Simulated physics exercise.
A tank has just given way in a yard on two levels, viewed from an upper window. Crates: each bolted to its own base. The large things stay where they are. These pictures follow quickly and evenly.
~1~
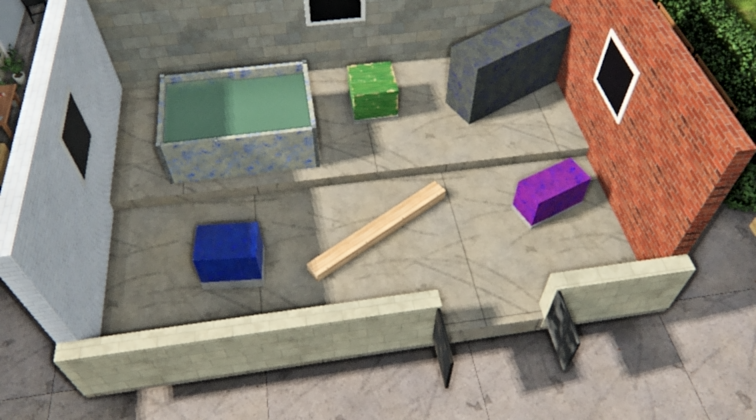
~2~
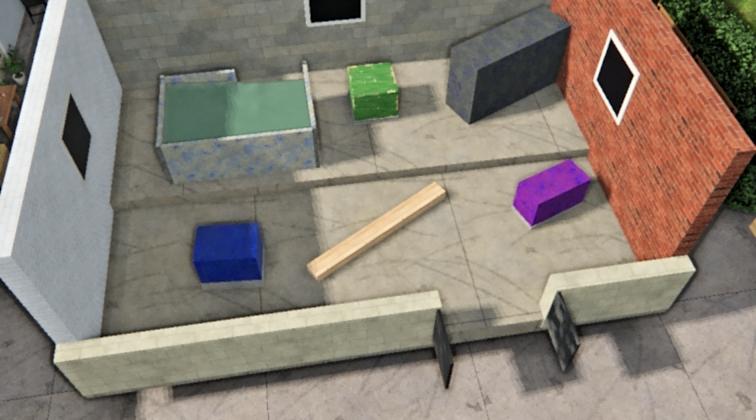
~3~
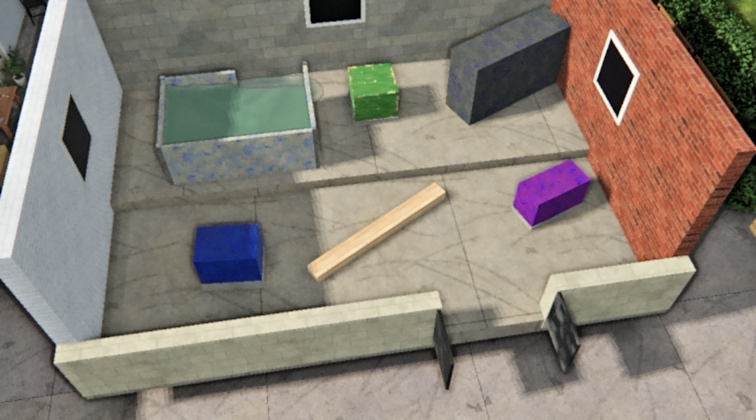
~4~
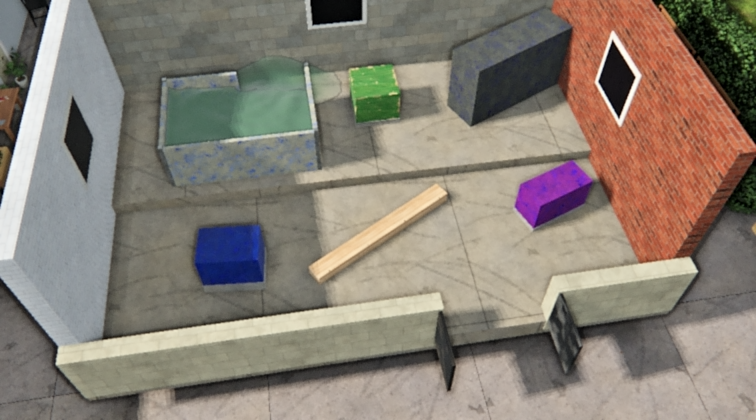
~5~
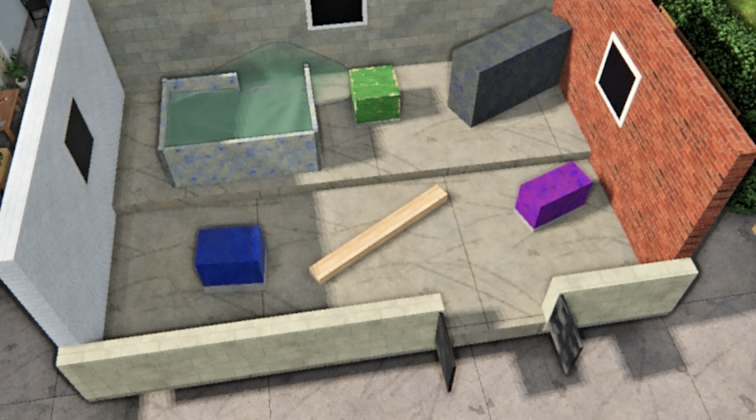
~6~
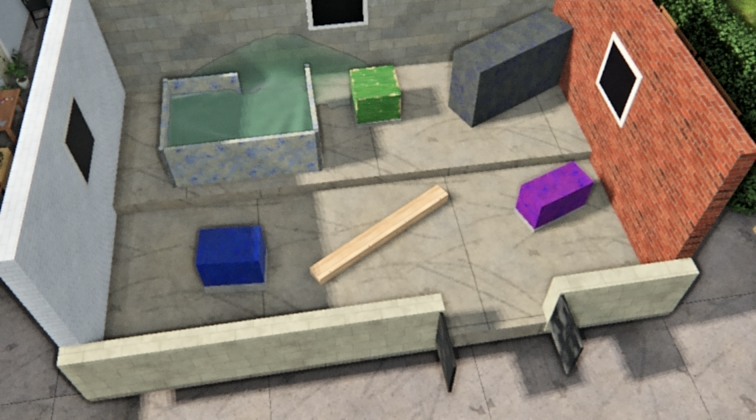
In this clip, a speckled water tank stands in a walled yard with green, blue and purple blocks and a wooden beam; a gap opens in its far side, and greenish water pours out and spreads behind it.
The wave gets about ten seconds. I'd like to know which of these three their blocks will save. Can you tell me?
One by one: The green crate has too short a plinth; the blue crate has a tall enough plinth; the purple crate has too short a plinth.
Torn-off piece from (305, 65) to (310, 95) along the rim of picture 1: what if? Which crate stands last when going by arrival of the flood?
Answer: The blue-painted one.
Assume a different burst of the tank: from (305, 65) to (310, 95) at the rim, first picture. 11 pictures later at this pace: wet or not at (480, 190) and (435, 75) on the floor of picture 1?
Submerged, submerged.
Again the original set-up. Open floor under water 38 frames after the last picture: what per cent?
Near 80 in a hundred.
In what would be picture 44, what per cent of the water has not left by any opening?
100 % or so.
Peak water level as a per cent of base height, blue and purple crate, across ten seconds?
Taking them in the order asked, 70 percent and 150 percent.
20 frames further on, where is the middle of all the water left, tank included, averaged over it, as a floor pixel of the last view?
Close to (313, 123), I reckon.
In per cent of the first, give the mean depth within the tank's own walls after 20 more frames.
I'd put it at some 32 per cent.
A moment on, water covers 15 % of the floor; the green crate water round its plinth, the blue crate not reached, the purple crate not reached.
Next, water covers 25 % of the floor; the green crate water round its plinth, the blue crate not reached, the purple crate not reached.
Then, water covers 50 % of the floor; the green crate water round its plinth, the blue crate water round its plinth, the purple crate water round its plinth.
Later, water covers 80 % of the floor; the green crate water round its plinth, the blue crate water round its plinth, the purple crate water round its plinth.
In the end, water covers 90 % of the floor; the green crate was topped, the blue crate stayed above the water, the purple crate was topped.
